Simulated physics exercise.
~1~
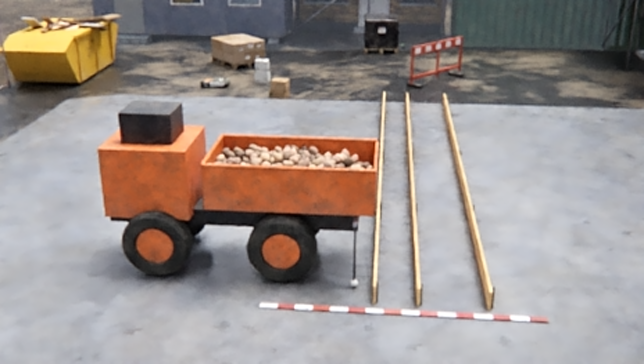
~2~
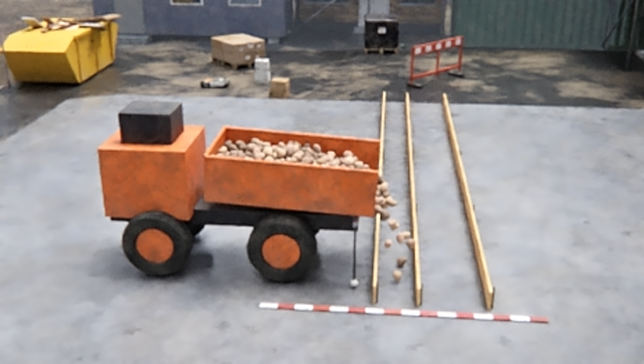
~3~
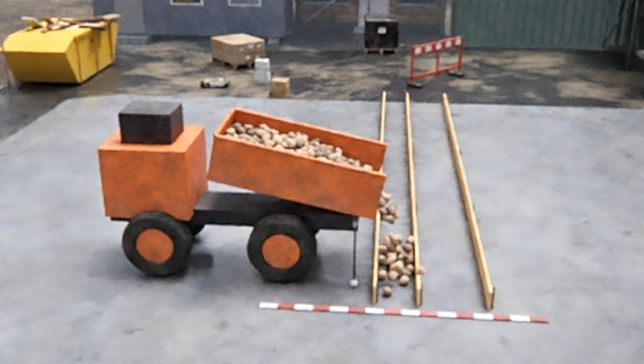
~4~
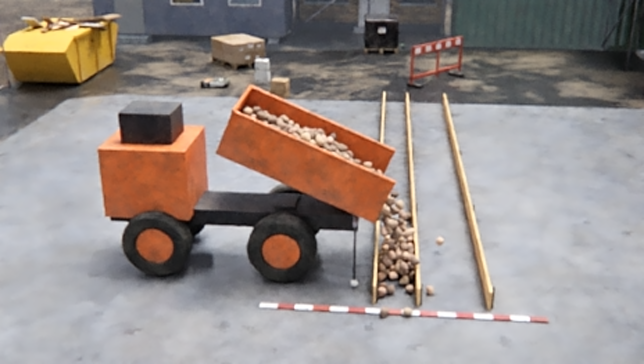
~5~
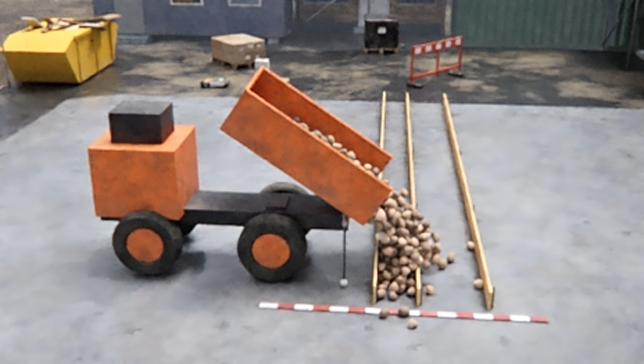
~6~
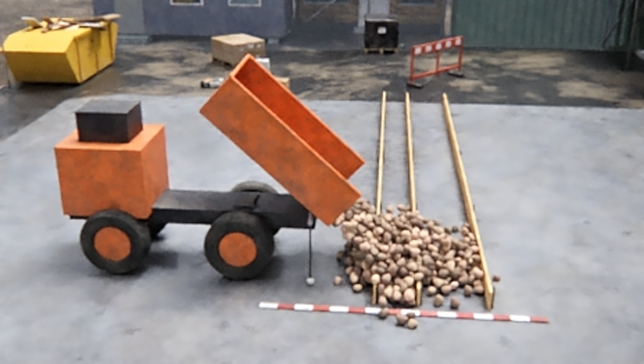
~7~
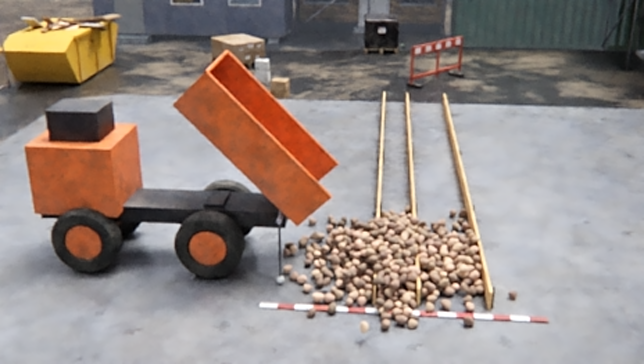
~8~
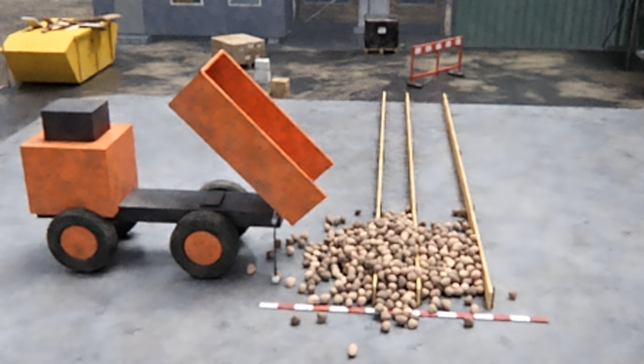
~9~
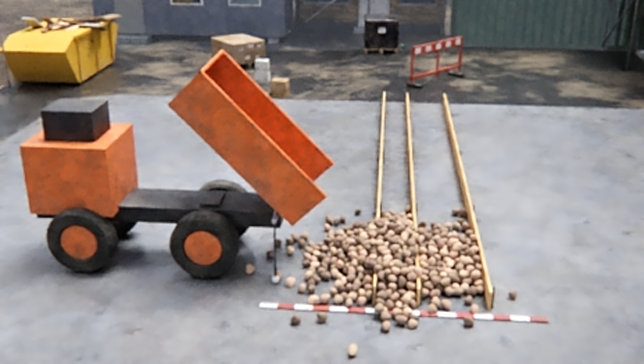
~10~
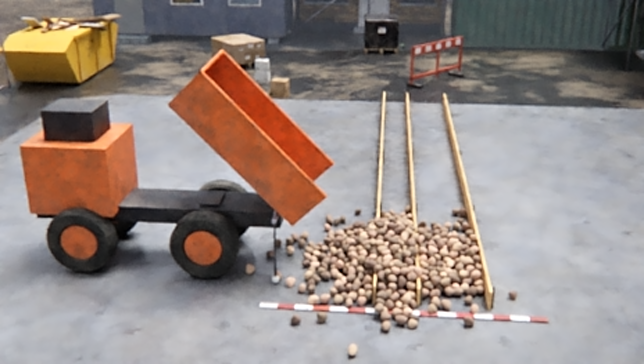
On a grey concrete yard with a yellow skip and a red and white barrier behind, a blocky orange tipper stands at left, its body full of rounded cobbles, beside three long wooden boards. The body begins to tilt, and a few stones drop off its right end between the boards. As it rises more steeply, the cobbles pour out and pile up in the near bay, then spill into the far one. The truck rolls left while the rest slides out, spreading the heap back toward it. Finally, truck and stones rest still, the empty body raised.
